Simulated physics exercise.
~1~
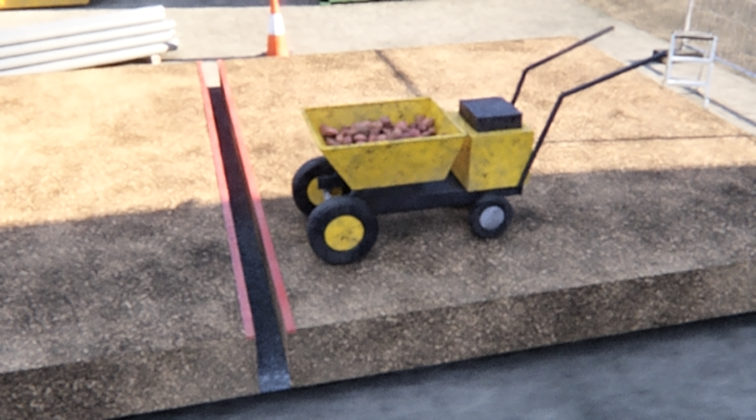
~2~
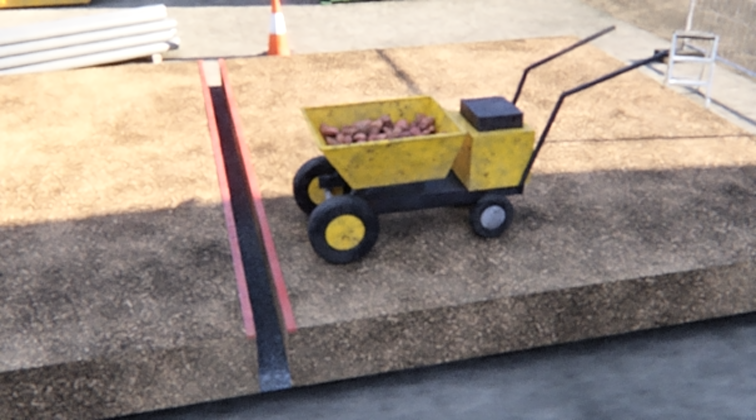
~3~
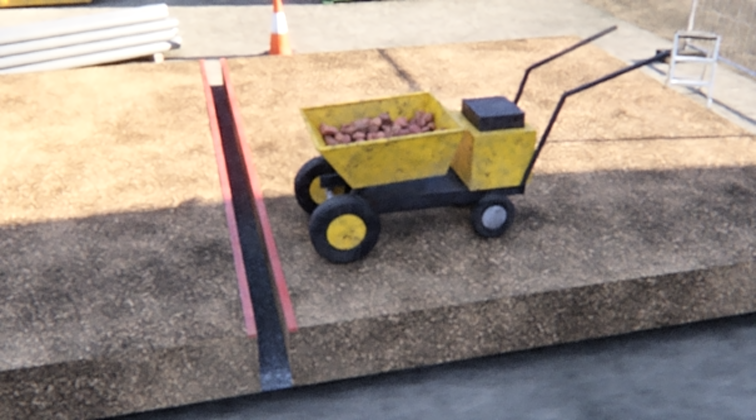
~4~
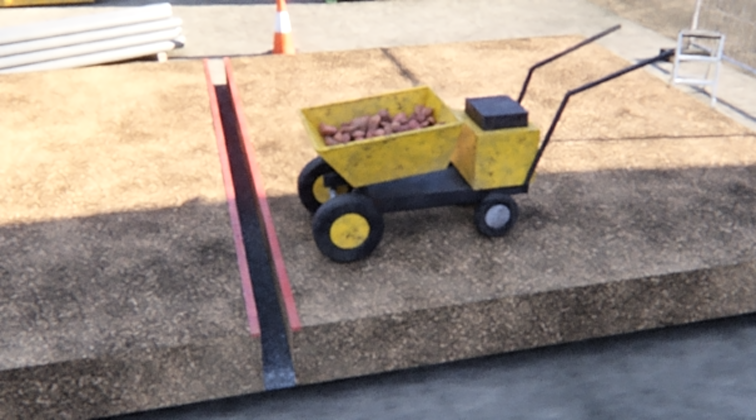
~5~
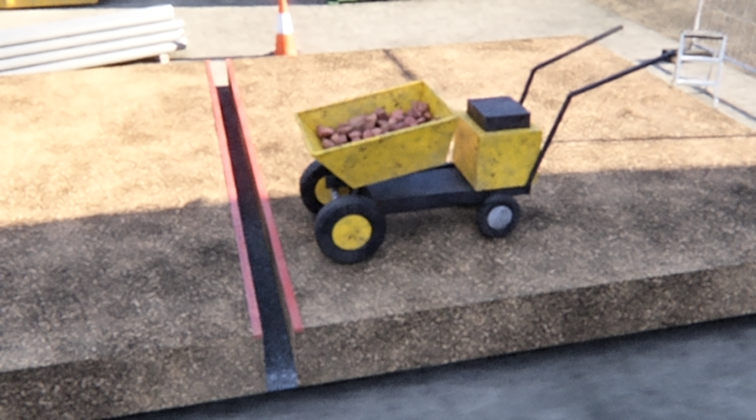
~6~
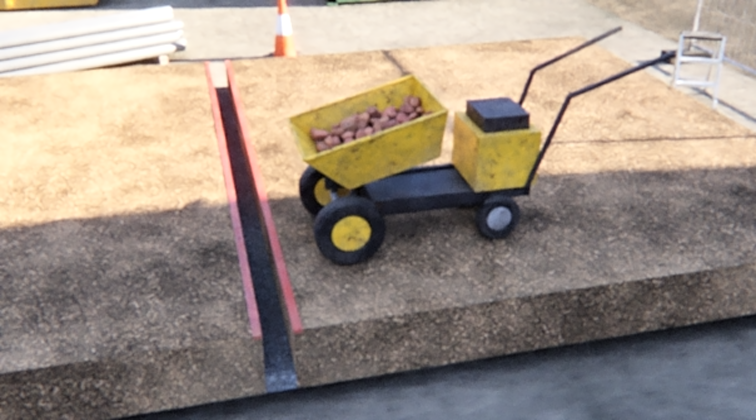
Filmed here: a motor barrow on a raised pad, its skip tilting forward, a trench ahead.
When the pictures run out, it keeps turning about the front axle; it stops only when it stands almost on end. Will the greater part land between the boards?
Half not reached.
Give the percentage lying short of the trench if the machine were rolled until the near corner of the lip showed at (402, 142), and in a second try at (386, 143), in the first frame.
Around 60 and 40 per cent respectively.
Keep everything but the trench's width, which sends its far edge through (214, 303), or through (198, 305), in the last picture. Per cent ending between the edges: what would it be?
I'd put it near 80 in a hundred, then near 100 in a hundred.
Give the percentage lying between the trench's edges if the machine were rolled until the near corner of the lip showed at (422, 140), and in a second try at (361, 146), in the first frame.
From the first spot you get 20 percent, and from the second 80 percent.
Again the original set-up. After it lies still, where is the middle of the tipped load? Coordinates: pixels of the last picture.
About (218, 248).
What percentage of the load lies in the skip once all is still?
I'd say close to 0 percent.
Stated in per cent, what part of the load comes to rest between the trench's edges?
I'd put that share at some 30 per cent.
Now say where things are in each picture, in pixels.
Lip of the skip (321, 150), level; top of the load (400, 141), lumps of rubble; first edge of the trench (281, 293); far edge (243, 298), the trench under half as wide as the skip, and about as deep as wide, in the first picture.
Lip of the skip (321, 149), level; top of the load (398, 134), in the second picture.
Lip of the skip (319, 150), tipped barely; top of the load (397, 132), in the third picture.
Lip of the skip (317, 151), tipped a little; top of the load (397, 128), in the fourth picture.
Lip of the skip (313, 155), tipped a little; top of the load (405, 130), in the fifth picture.
Lip of the skip (305, 160), tipped clearly; top of the load (412, 127); first edge of the trench (288, 293); far edge (250, 298), in the sixth picture.
Just after the last frame, skip tipped steeply; every one in the skip.
A moment on, skip tipped right over; the larger part in the skip; about a tenth beyond it; just a few falling.
Further on, skip tipped right over; about a tenth in the skip; about a tenth in or heaped over the trench; the larger part beyond it.
When it is over, skip tipped right over; roughly a quarter in or heaped over the trench; roughly two thirds beyond it.
